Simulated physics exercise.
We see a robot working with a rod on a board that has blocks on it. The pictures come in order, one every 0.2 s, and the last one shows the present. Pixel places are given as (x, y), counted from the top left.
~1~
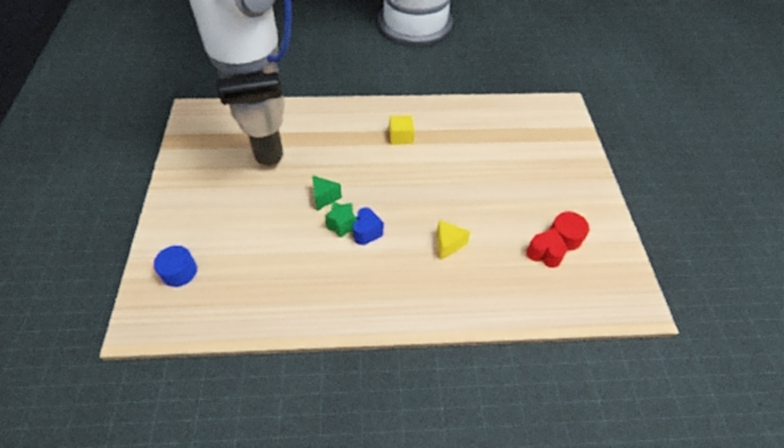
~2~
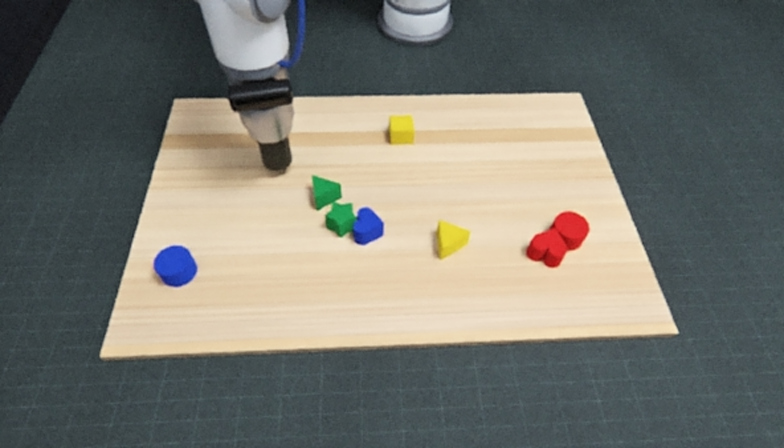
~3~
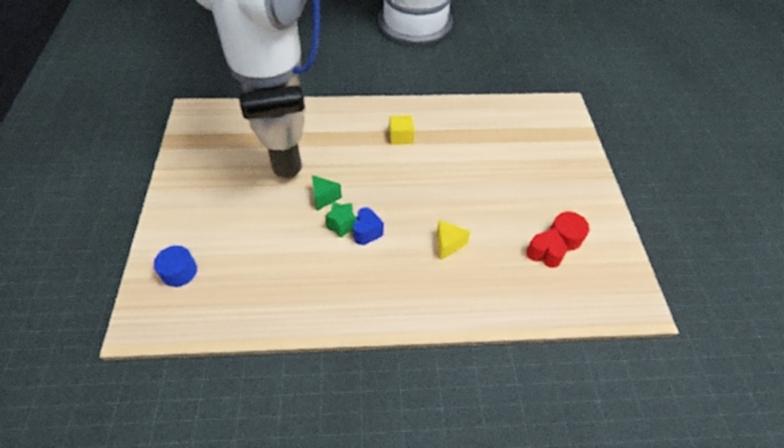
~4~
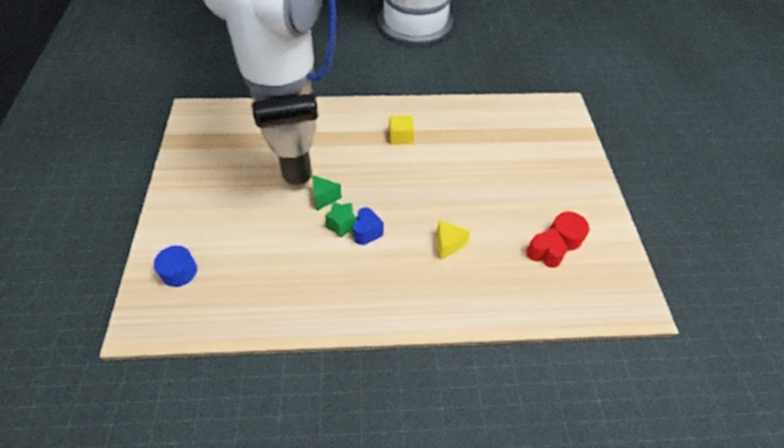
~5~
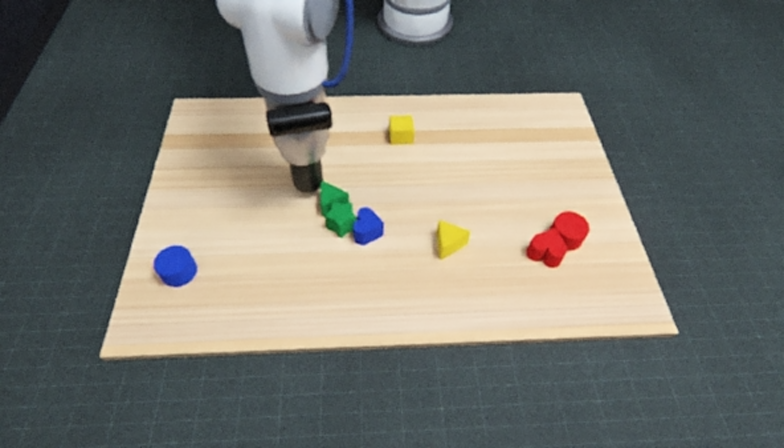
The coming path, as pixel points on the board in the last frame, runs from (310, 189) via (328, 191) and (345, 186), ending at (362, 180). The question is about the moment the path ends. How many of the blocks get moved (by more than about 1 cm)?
Blocks moved: One.
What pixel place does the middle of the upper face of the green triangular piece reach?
In the picture, it is at (348, 193).
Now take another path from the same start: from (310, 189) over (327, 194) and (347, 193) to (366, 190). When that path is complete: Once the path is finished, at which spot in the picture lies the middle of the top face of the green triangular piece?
I think it will end close to (364, 199).
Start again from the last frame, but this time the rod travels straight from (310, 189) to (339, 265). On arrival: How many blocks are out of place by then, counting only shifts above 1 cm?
A group of three or more is moved.
The first path, step by step. Halfway along, rod (336, 181); green triangular piece (347, 193), turned 60° clockwise; green star (342, 215).
At the end, rod (362, 173); green triangular piece (348, 193), turned 65° clockwise; green star (342, 215); blue heart not moved.
